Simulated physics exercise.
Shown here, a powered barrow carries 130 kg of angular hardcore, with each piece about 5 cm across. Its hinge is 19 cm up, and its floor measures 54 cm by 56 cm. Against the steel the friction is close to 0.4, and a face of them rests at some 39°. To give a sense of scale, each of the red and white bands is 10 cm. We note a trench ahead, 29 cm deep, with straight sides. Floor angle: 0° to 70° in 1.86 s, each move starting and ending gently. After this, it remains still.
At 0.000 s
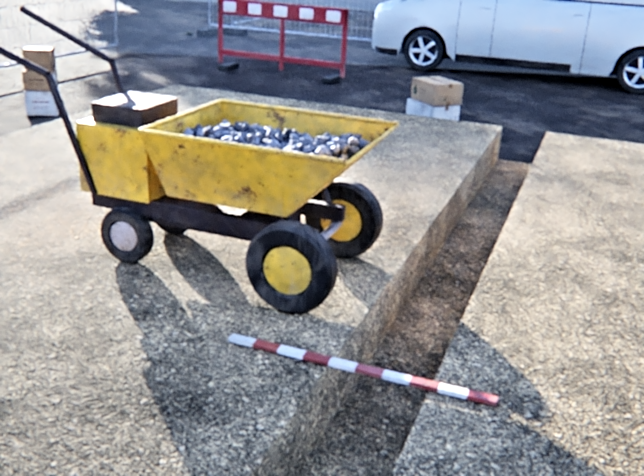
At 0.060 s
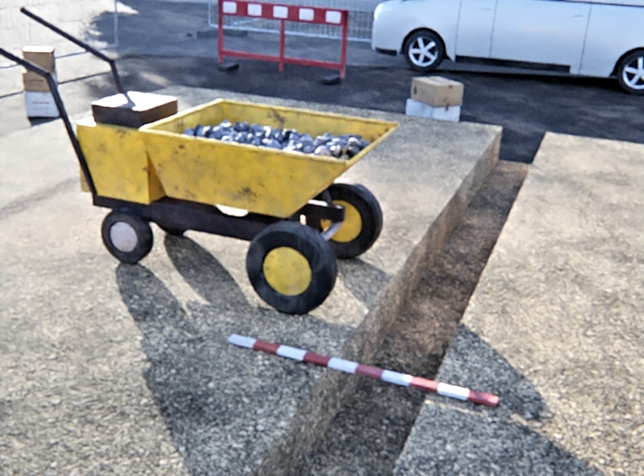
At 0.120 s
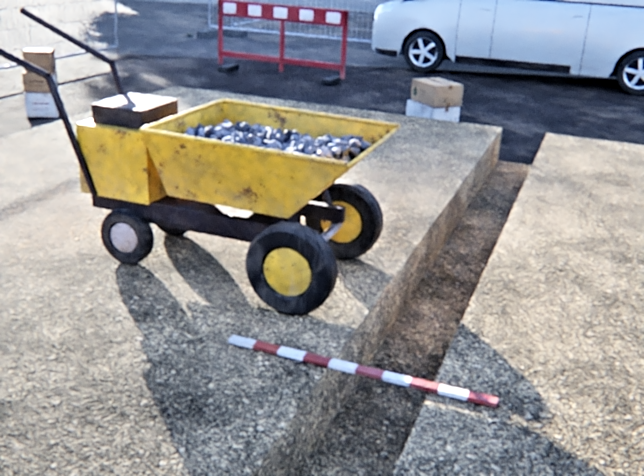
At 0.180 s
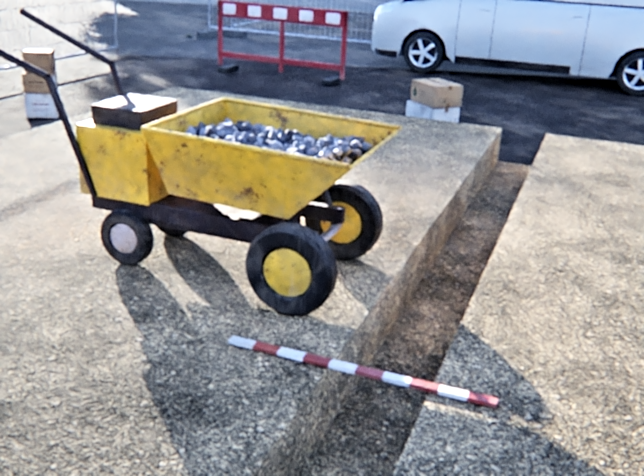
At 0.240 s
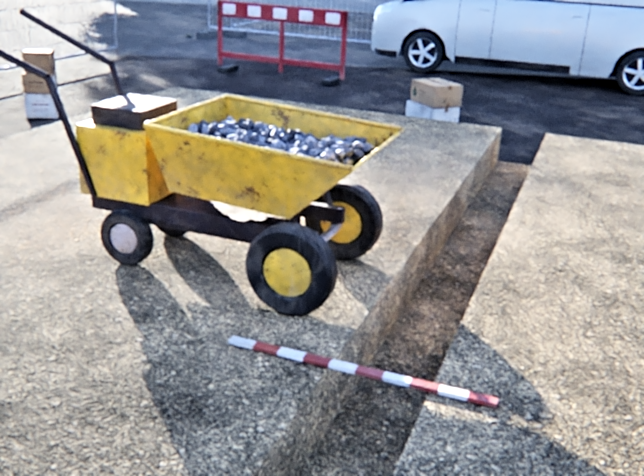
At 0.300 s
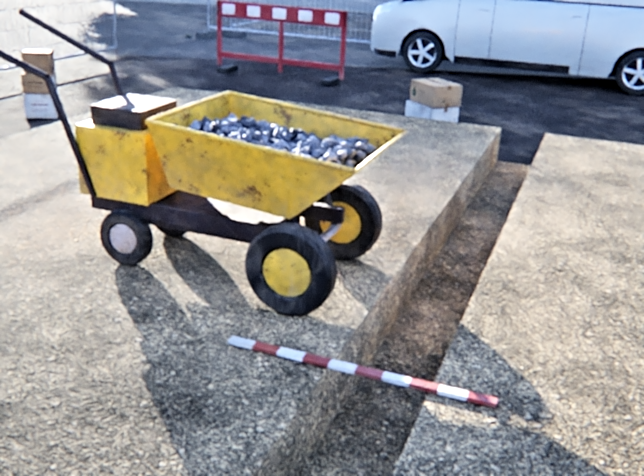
A yellow barrow with black handles and wheels, heaped with grey stones, stands left of centre on a sunlit concrete slab, seen from slightly above and to the side. A red-and-white striped pole lies across a straight trench at right, with a barrier, stacked boxes and a white vehicle behind. The tray tilts very slightly and slowly, its stones shifting a little, while the camera stays still.
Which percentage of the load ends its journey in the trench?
Roughly 65 per cent.
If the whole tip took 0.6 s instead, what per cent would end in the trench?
With that timing, about 45 per cent.
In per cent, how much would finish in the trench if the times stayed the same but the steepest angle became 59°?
I'd guess some 35 in a hundred.
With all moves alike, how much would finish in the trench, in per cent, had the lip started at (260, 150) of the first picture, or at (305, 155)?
Roughly 80 in a hundred from the first, 95 in a hundred from the second.
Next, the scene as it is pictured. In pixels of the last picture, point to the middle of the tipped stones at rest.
Around (448, 341).
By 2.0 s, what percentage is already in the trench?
Close to 20 per cent has got there by then.
After 1.4 s the floor is at 59°; 100 % in the tray; the foremost stones are at (421, 255).
After 2.0 s the floor is at 70°; 57 % in the tray, 20 % in the trench, 23 % past the trench; the foremost stones are at (544, 330).
After 2.3 s the floor is at 70°; 26 % in the tray, 36 % in the trench, 38 % past the trench; the foremost stones are at (611, 358).
After 4.3 s the floor is at 70°; 0 % in the tray, 65 % in the trench, 35 % past the trench; the foremost stones are at (626, 359).
